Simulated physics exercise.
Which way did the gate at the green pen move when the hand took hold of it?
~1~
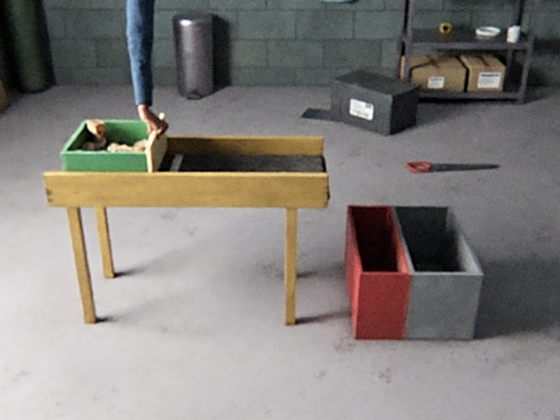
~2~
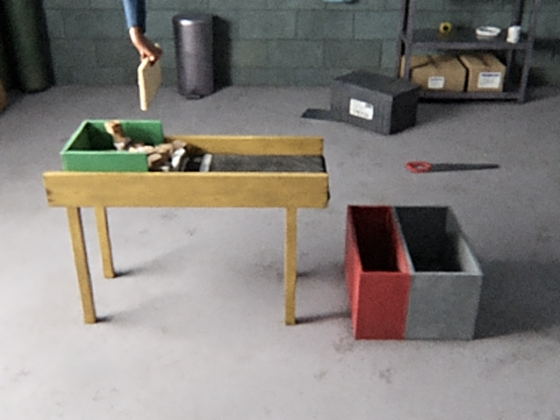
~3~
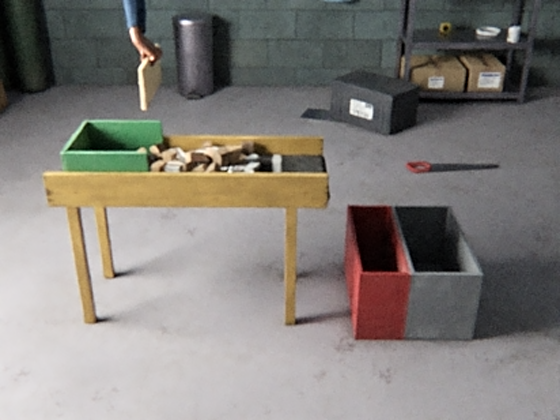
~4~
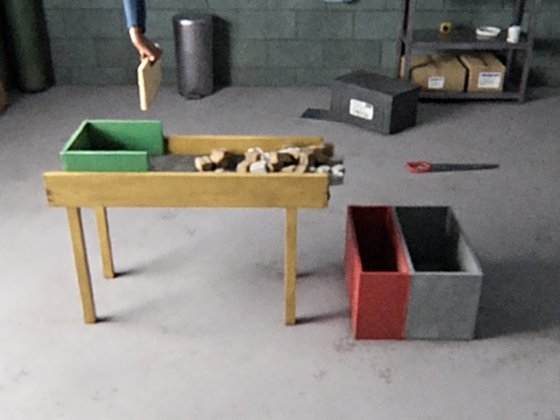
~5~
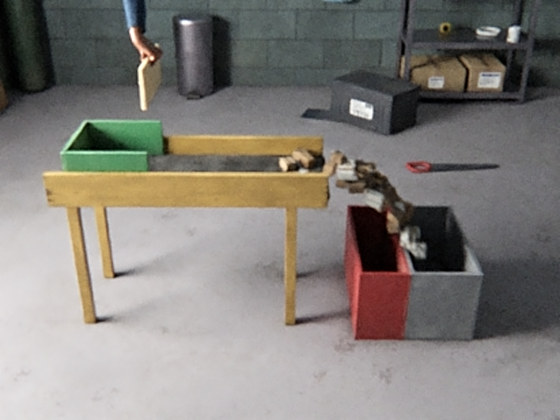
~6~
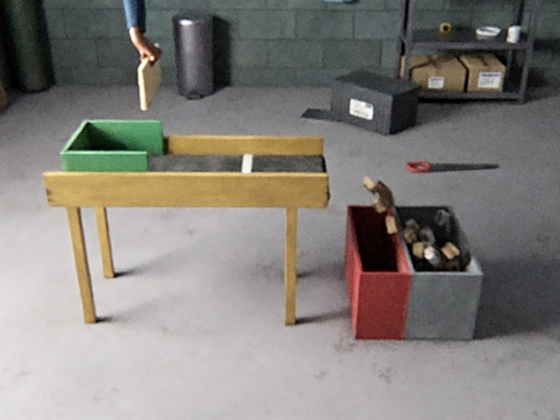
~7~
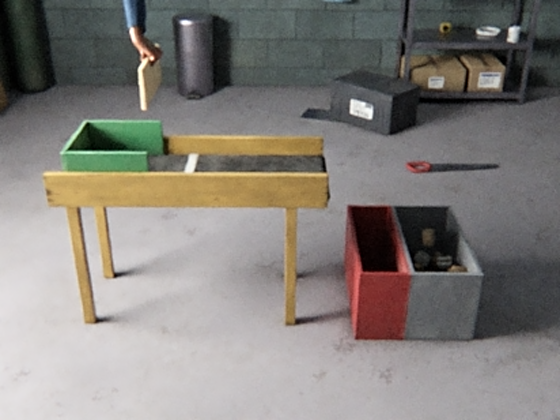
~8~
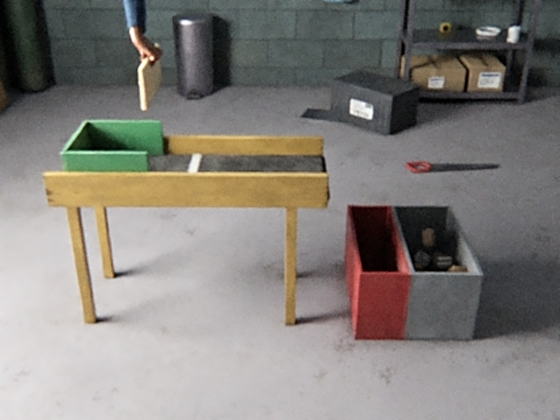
The gate moved up, lifted clear of the belt, and the hand kept holding it there.
